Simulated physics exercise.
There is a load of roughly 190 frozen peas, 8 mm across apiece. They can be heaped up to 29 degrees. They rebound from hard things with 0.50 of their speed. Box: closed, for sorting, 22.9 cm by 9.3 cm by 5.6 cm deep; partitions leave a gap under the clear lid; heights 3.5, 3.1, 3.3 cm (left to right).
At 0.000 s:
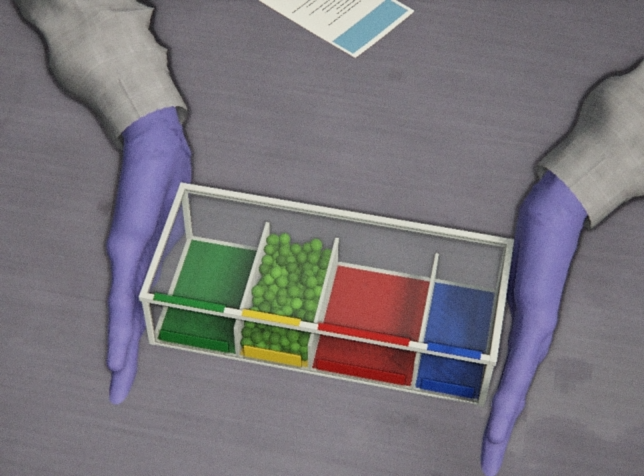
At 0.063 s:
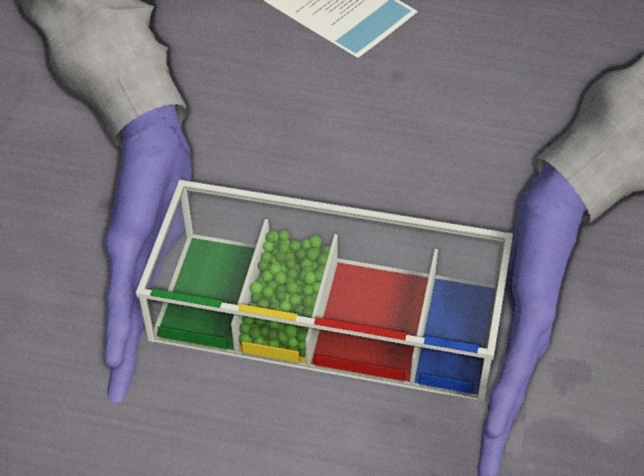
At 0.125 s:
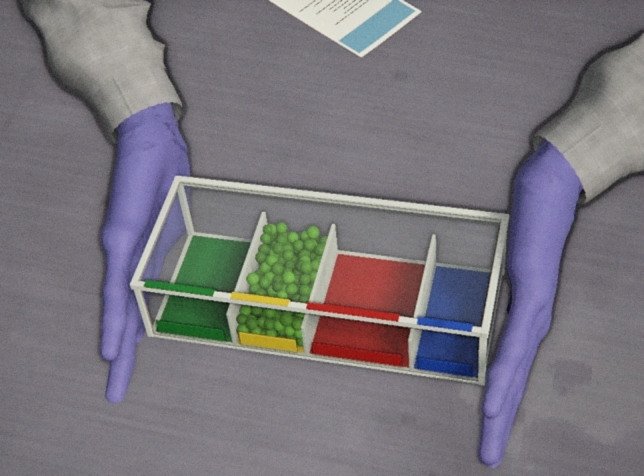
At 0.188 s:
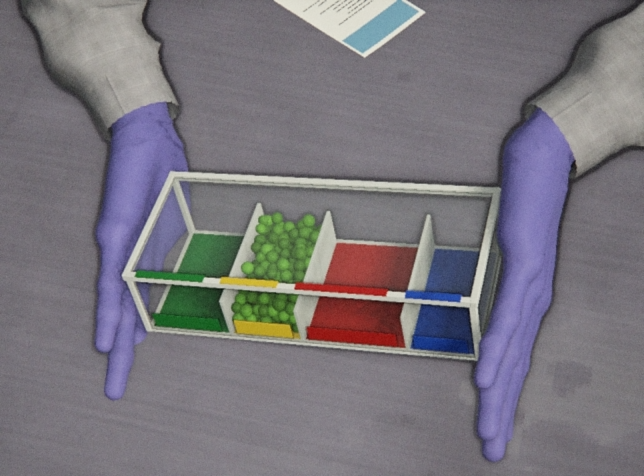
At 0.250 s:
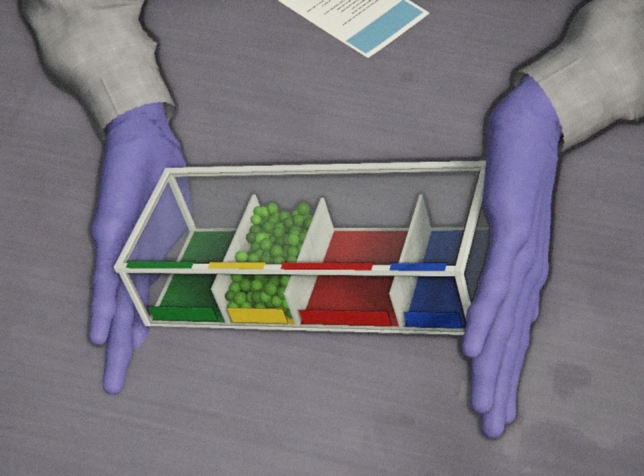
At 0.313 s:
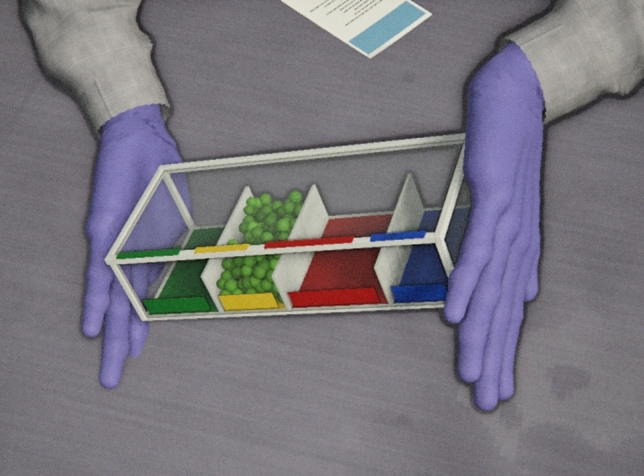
At the start, two purple-gloved hands hold a clear box with green, yellow, red and blue sections, small green balls heaped in the yellow one. The hands then tilt the box, its right end rising and turning away while the balls stay in the yellow section.
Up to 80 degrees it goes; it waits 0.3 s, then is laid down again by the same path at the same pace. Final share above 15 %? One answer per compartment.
Red compartment: Below or equal, blue compartment: Below or equal, green compartment: Above, yellow compartment: Above.
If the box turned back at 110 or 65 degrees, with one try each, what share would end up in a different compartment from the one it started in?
About 80 and 10 per cent.
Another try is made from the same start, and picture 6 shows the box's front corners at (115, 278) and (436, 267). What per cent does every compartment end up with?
That leaves red with 0 percent, blue with 0, green with 25 and yellow with 75 percent.
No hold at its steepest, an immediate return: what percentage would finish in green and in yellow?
Result - green: 35 %, yellow: 65 %.
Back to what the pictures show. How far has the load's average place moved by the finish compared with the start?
Net shift: Approx. 3.0 cm.
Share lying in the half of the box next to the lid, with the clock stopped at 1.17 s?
Share: Approx. 30 %.
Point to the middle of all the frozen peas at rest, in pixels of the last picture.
Resting centre estimate: Around (267, 275).
Then, at 1.17 s, tilt 80 degrees; green 30 %, yellow 70 %.
After 1.75 s, tilt 39 degrees; green 40 %, yellow 60 %.
Then, at 2.38 s, tilt 0 degrees; green 40 %, yellow 60 %.
At rest (2.9 s), red 0 %, blue 0 %, green 40 %, yellow 60 %.
